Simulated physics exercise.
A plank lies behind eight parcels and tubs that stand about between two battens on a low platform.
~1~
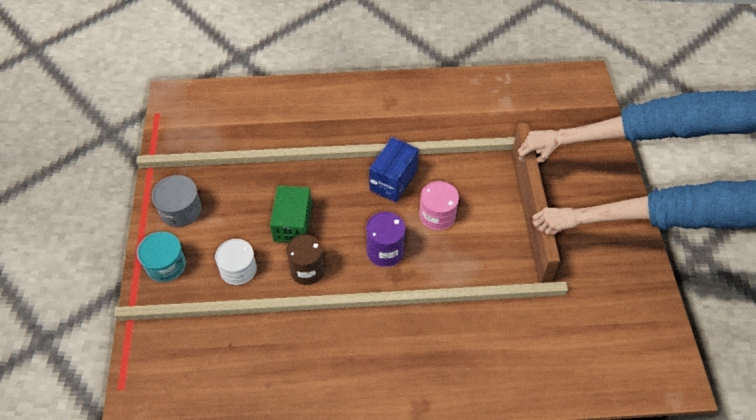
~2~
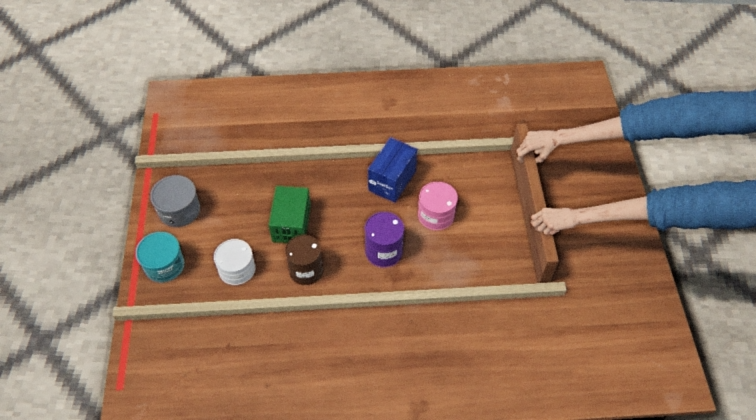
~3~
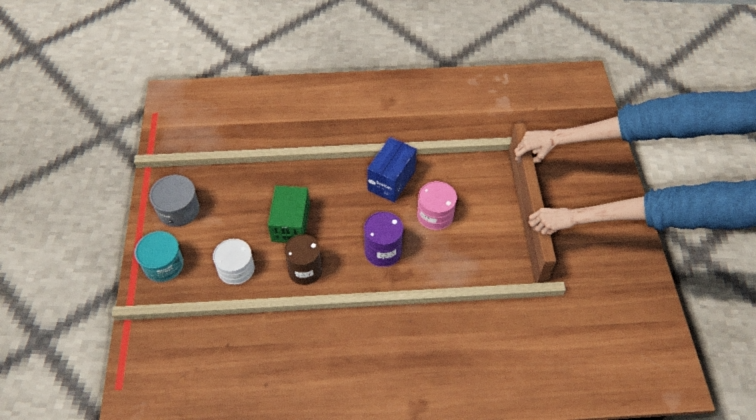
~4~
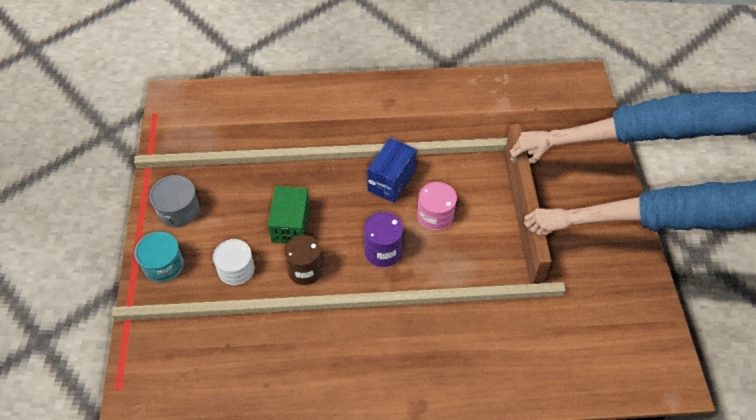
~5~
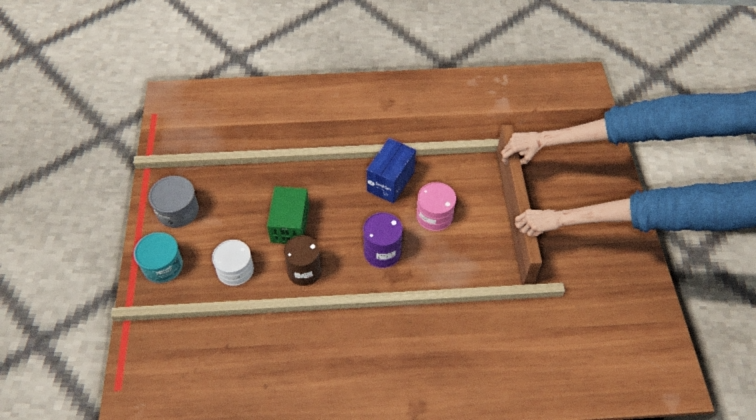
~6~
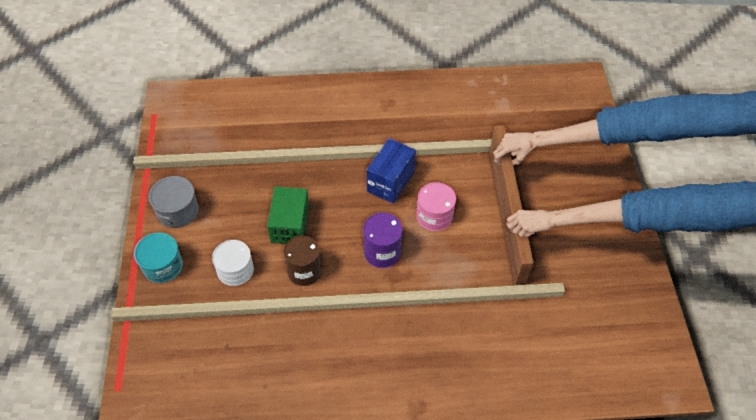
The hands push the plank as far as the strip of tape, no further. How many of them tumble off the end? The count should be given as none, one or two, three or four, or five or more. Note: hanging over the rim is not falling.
Final count: Five or more.
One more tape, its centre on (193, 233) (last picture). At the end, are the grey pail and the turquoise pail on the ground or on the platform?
The grey pail is gone; the turquoise pail is gone.
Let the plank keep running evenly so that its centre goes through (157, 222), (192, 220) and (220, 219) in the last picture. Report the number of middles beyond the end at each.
The counts are 4, 2 and 0, in that order.
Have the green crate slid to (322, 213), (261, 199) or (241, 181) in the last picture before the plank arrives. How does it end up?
At the three spots, the green crate tips over, tips over and tips over.
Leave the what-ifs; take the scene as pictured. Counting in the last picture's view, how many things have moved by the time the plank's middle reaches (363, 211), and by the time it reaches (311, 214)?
3 by the first point, 5 by the second.
A little later, none off yet; turquoise pail at rest near (159, 258); grey pail at rest near (175, 203); white canister at rest near (233, 263).
Next, none off yet; turquoise pail at rest near (159, 258); grey pail moving near (172, 202); white canister shifted about its own width near (208, 269).
When it is over, the number that fall off is five or more; down, pink canister, blue box, purple canister, brown canister, green crate, white canister, grey pail and turquoise pail.
